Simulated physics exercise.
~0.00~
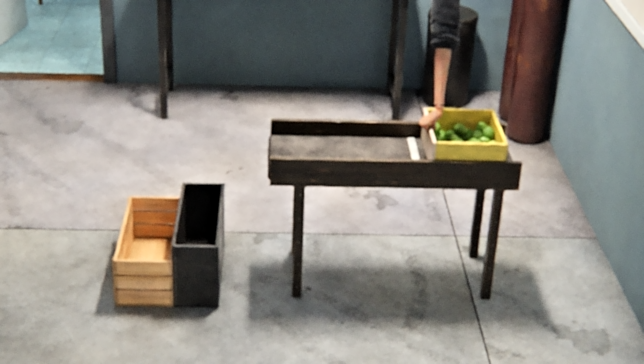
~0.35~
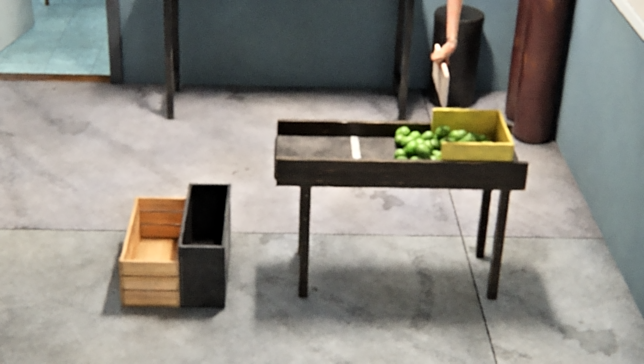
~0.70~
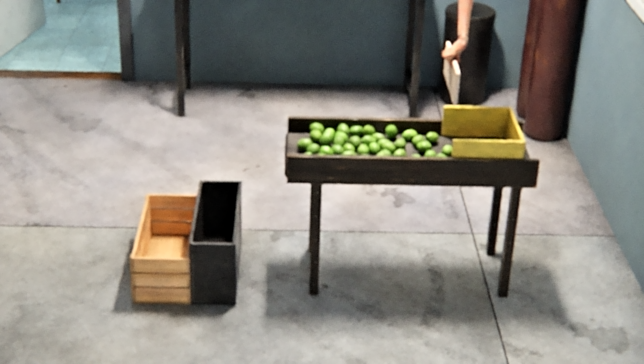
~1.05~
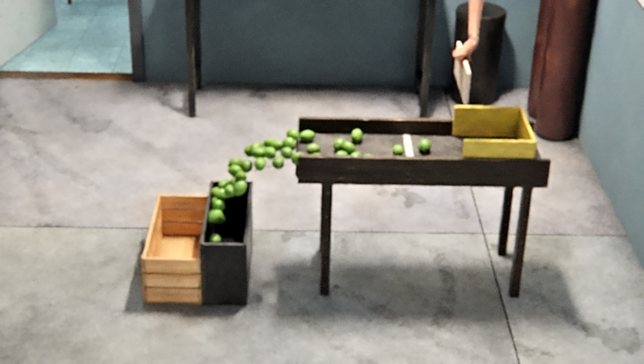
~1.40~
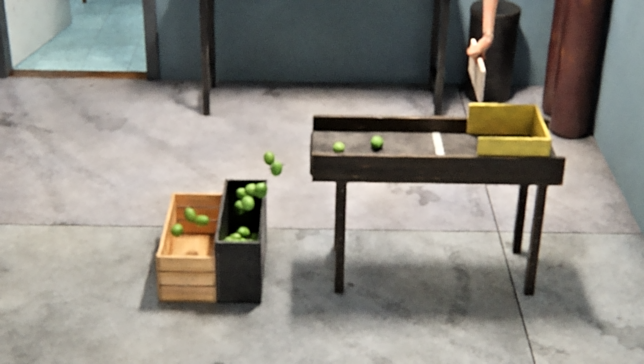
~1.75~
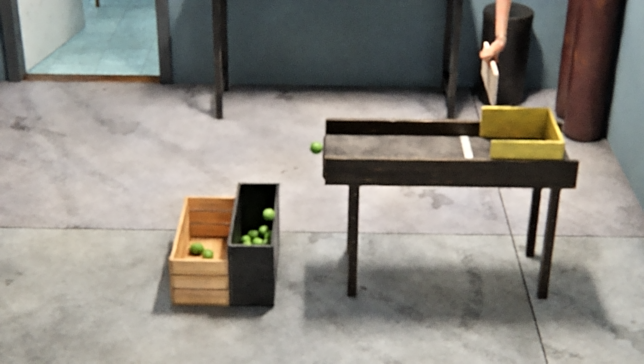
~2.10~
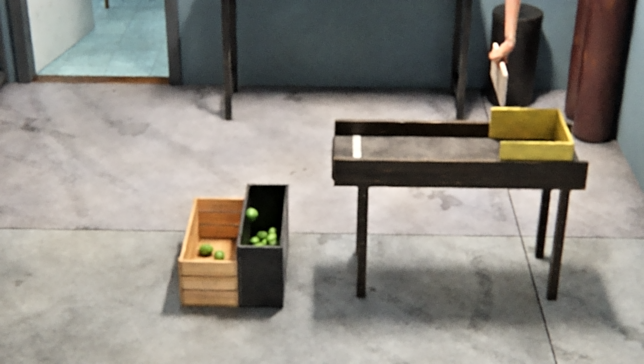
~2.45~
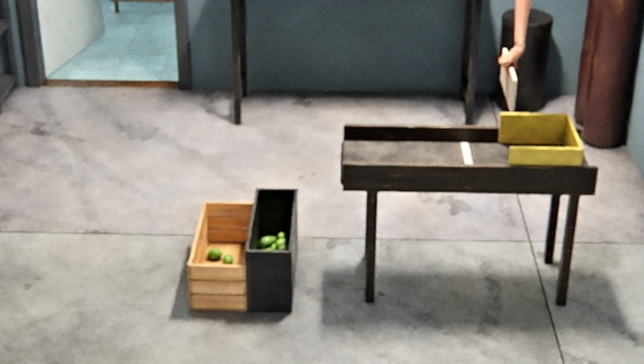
At the start, a hand holds the end of a yellow pen full of green limes on a dark, table-like belt, with a black box and a wooden tote on the floor to the left. The hand lifts a pale gate, and the limes spill out and spread leftward along the belt. They then pour off the left end in a curving stream toward the black box. A few land in the wooden tote beyond it, while the last stragglers drop off. Finally, the belt and pen are empty, and limes rest in both containers, with none visible on the floor.
